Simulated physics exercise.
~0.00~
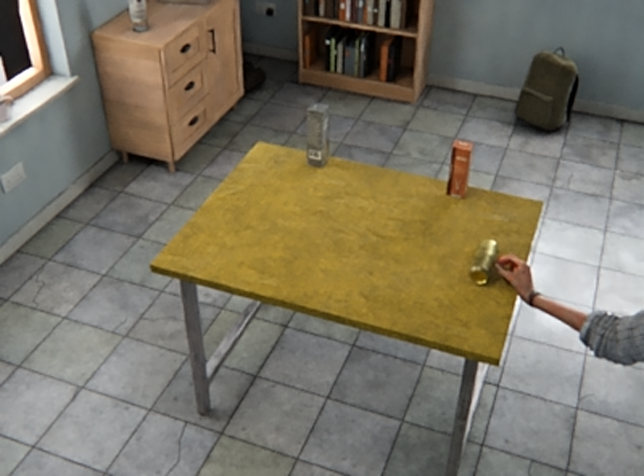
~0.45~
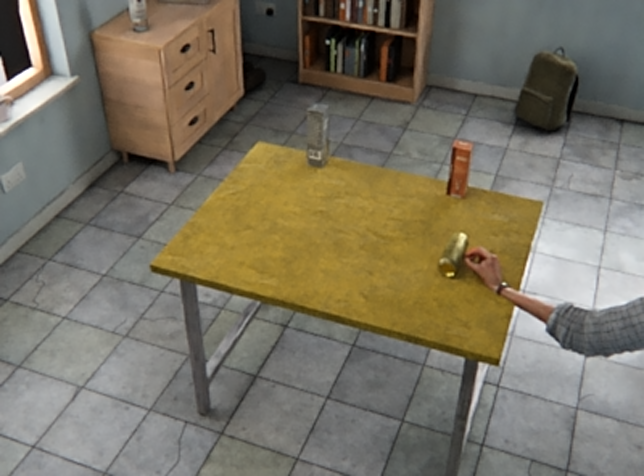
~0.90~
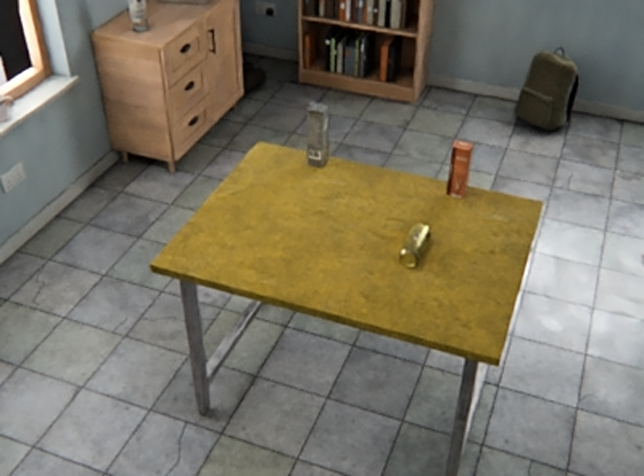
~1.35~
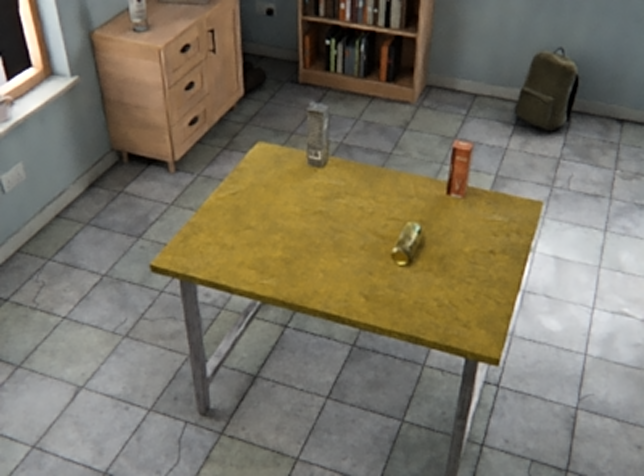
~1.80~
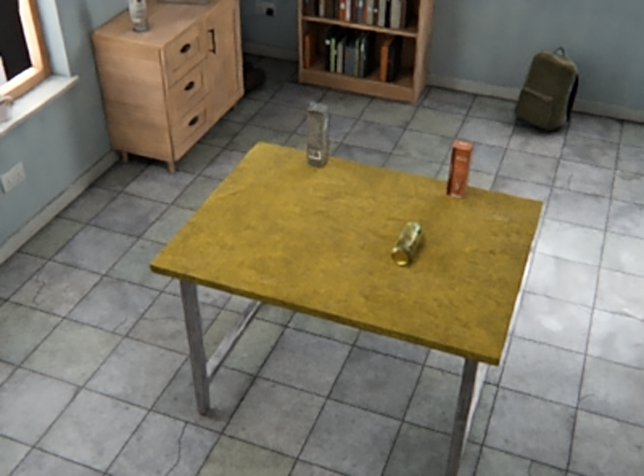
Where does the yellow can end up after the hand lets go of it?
The yellow can stays on the table, lying on its side to the left of where it started.
A hand pushes a yellow can left across the table, and it rolls to rest there.
